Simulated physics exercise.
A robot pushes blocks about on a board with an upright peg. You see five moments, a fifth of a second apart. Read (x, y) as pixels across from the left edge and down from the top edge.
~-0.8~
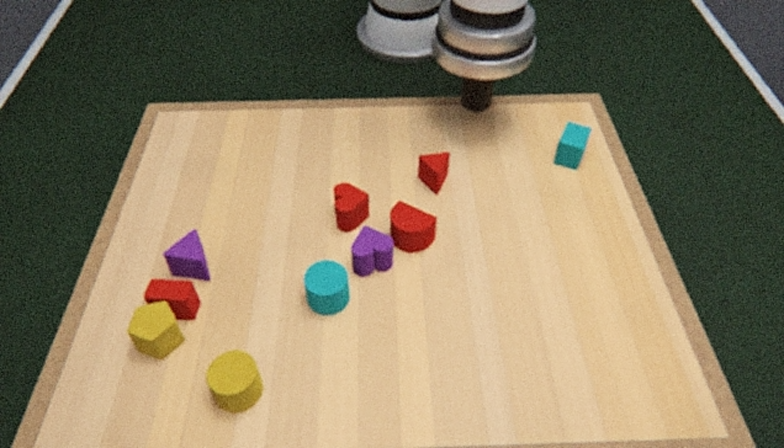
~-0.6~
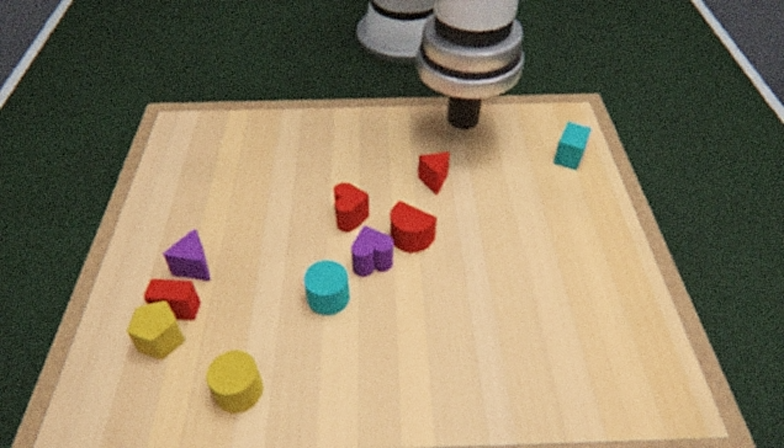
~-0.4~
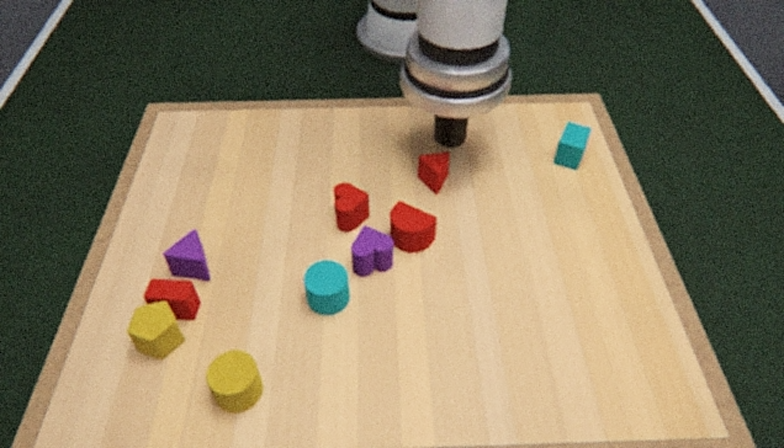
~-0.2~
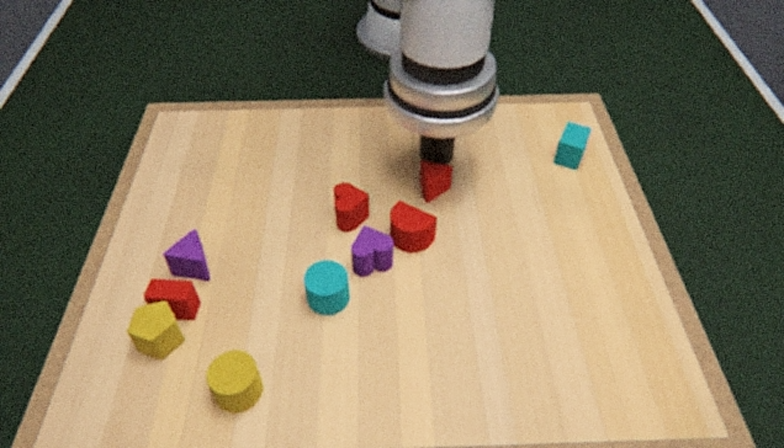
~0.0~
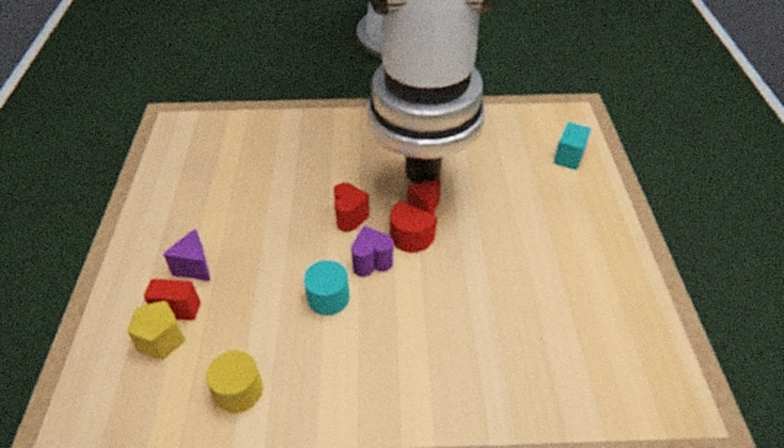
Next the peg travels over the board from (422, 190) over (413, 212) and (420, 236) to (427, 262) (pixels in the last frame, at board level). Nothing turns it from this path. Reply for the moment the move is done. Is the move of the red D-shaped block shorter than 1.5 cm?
Final answer: No.
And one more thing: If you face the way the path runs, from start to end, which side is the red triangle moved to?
Pushed left.
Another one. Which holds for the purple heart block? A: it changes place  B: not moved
Answer: A.
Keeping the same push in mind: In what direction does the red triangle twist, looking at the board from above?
The sense of turning is anti-clockwise.
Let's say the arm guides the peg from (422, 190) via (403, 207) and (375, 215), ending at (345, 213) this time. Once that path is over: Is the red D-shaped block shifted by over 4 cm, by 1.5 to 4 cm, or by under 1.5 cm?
I'd go with under 1.5 cm for this block.
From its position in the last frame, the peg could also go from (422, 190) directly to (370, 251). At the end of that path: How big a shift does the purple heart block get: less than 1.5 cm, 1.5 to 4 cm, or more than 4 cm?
By the end of the path, it will have gone between 1.5 and 4 cm.
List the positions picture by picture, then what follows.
Peg's lower end at (476, 104); red heart block at (348, 196); purple heart block at (371, 241); red D-shaped block at (411, 217); red triangle at (436, 160), in the first frame.
Peg at (463, 121); blocks still, in the second frame.
Peg at (450, 139); blocks still, in the third frame.
Peg at (436, 157); red triangle at (434, 169), in the fourth frame.
Peg at (423, 175); red heart block at (348, 196); purple heart block at (371, 241); red D-shaped block at (411, 217); red triangle at (426, 189), in the fifth frame.
On the path given first. One third of the way, peg at (414, 197); red D-shaped block at (411, 221); red triangle at (432, 209).
Two thirds of the way, peg at (420, 221); purple heart block at (369, 245), turned 20° clockwise; red D-shaped block at (407, 239); red triangle at (447, 228), turned 45° anticlockwise.
At the end, peg at (428, 247); red heart block still; purple heart block at (366, 251), turned 55° clockwise; red D-shaped block at (404, 262), turned 25° clockwise; red triangle at (460, 240), turned 80° anticlockwise.
